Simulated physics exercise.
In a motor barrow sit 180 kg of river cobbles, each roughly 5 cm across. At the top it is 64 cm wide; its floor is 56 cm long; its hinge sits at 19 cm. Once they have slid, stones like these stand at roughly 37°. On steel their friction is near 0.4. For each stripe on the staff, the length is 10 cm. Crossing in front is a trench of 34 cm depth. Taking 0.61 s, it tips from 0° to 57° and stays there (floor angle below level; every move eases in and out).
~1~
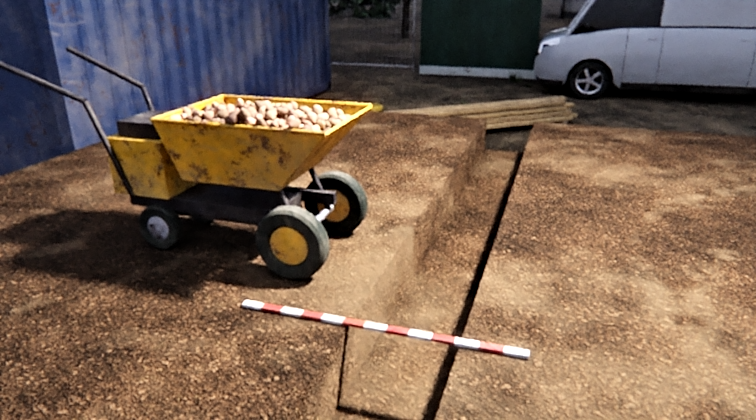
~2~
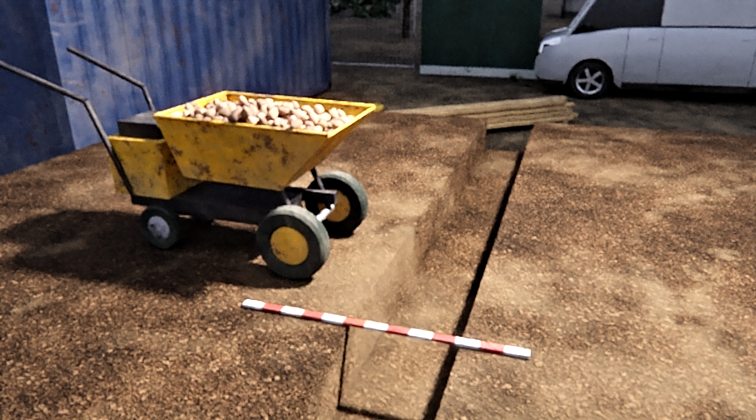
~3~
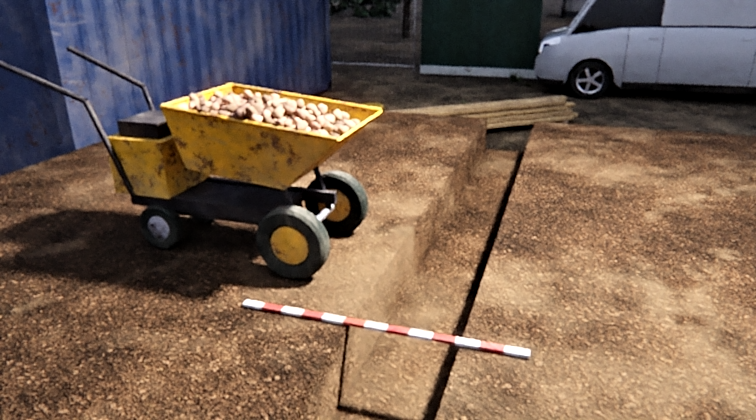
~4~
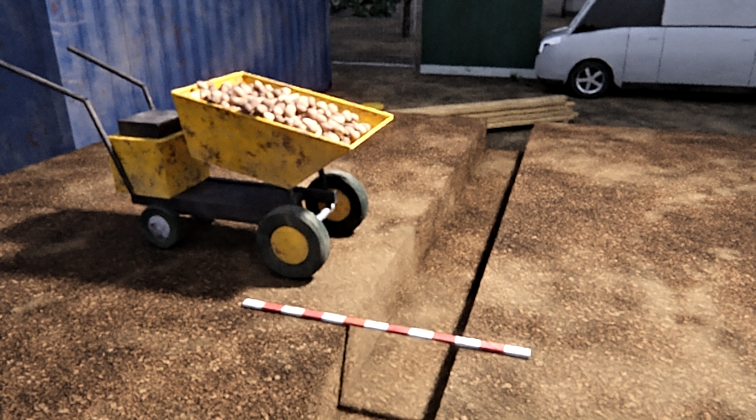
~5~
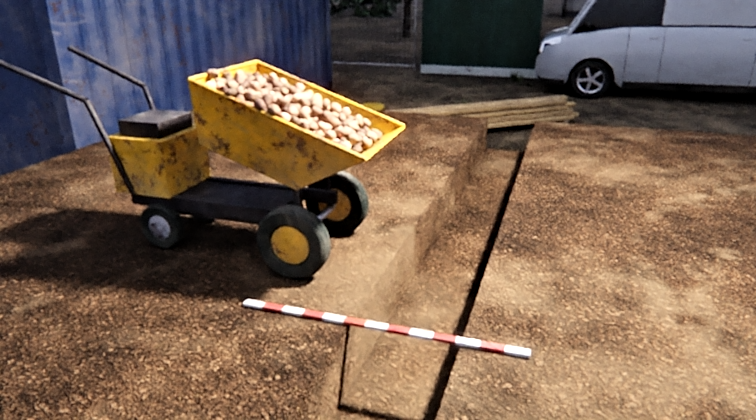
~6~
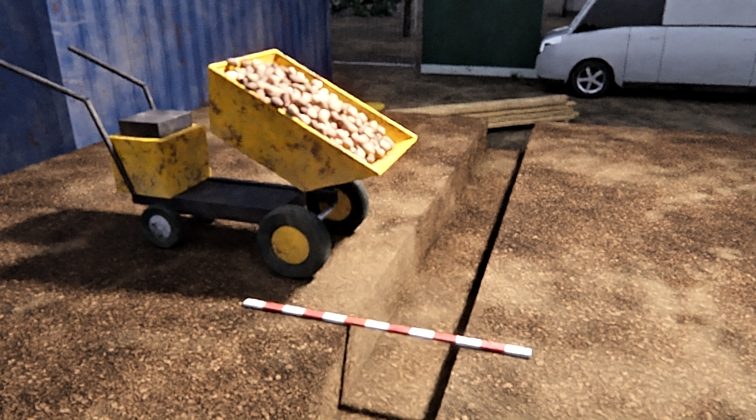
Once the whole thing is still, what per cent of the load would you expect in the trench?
I would expect about 49 per cent.
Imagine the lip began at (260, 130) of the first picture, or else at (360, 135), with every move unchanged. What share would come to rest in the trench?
It comes to about 75 and 25 in a hundred.
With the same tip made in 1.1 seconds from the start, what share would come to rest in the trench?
60 per cent.
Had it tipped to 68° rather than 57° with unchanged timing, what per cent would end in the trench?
Some 55% would finish there.
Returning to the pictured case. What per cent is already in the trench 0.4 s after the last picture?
15 per cent, give or take.
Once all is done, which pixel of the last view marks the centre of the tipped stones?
Roughly (469, 313), I'd say.
Then, 0.2 s after the last picture the floor is at 48°, 100 % in the skip; the foremost stones are at (405, 189).
Then, 0.4 s after the last picture the floor is at 57°, 86 % in the skip, 14 % in the trench; the foremost stones are at (484, 254).
Then, 0.8 s after the last picture the floor is at 57°, 42 % in the skip, 25 % in the trench, 33 % past the trench; the foremost stones are at (638, 295).
Then, 2.7 s after the last picture the floor is at 57°, 17 % in the skip, 49 % in the trench, 34 % past the trench; the foremost stones are past the picture's edge.
